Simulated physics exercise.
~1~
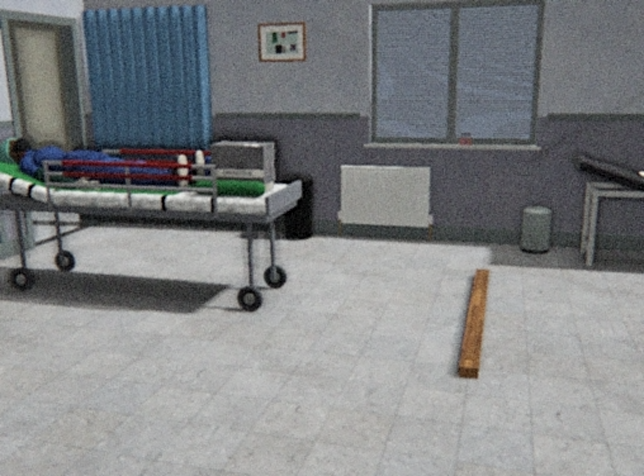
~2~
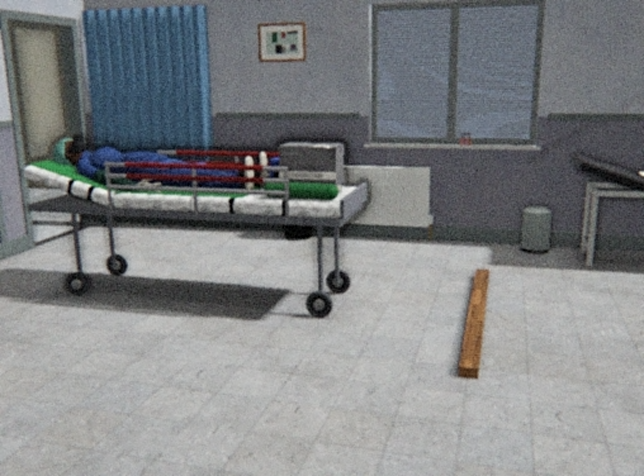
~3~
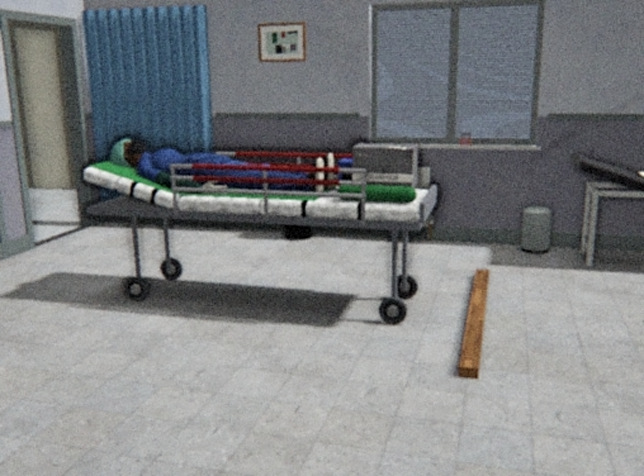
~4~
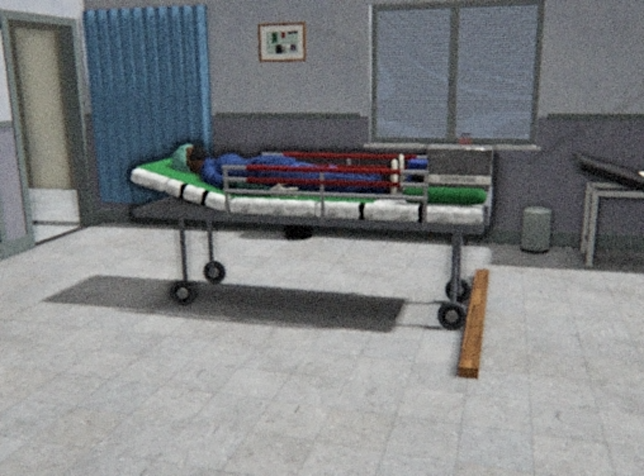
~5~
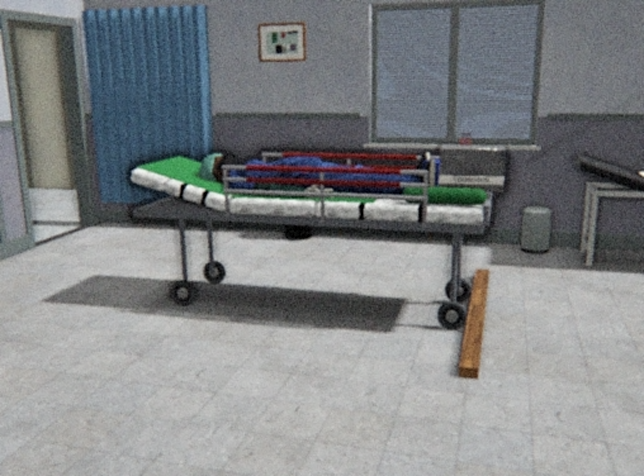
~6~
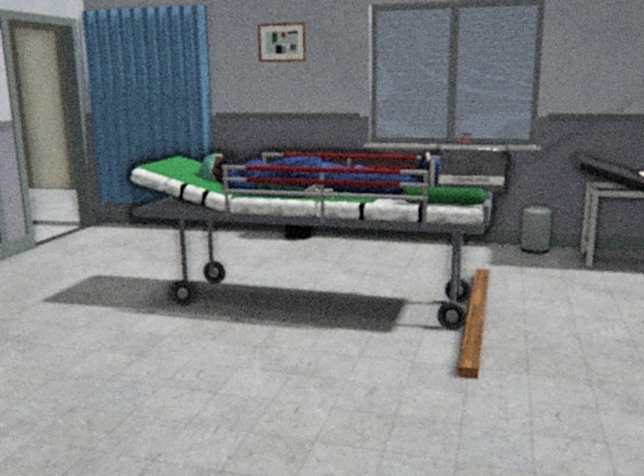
Wheeled hospital bed carrying a limp person in blue rolling right, stopping at a wooden sill, the body sliding slightly footward and settling aboard.
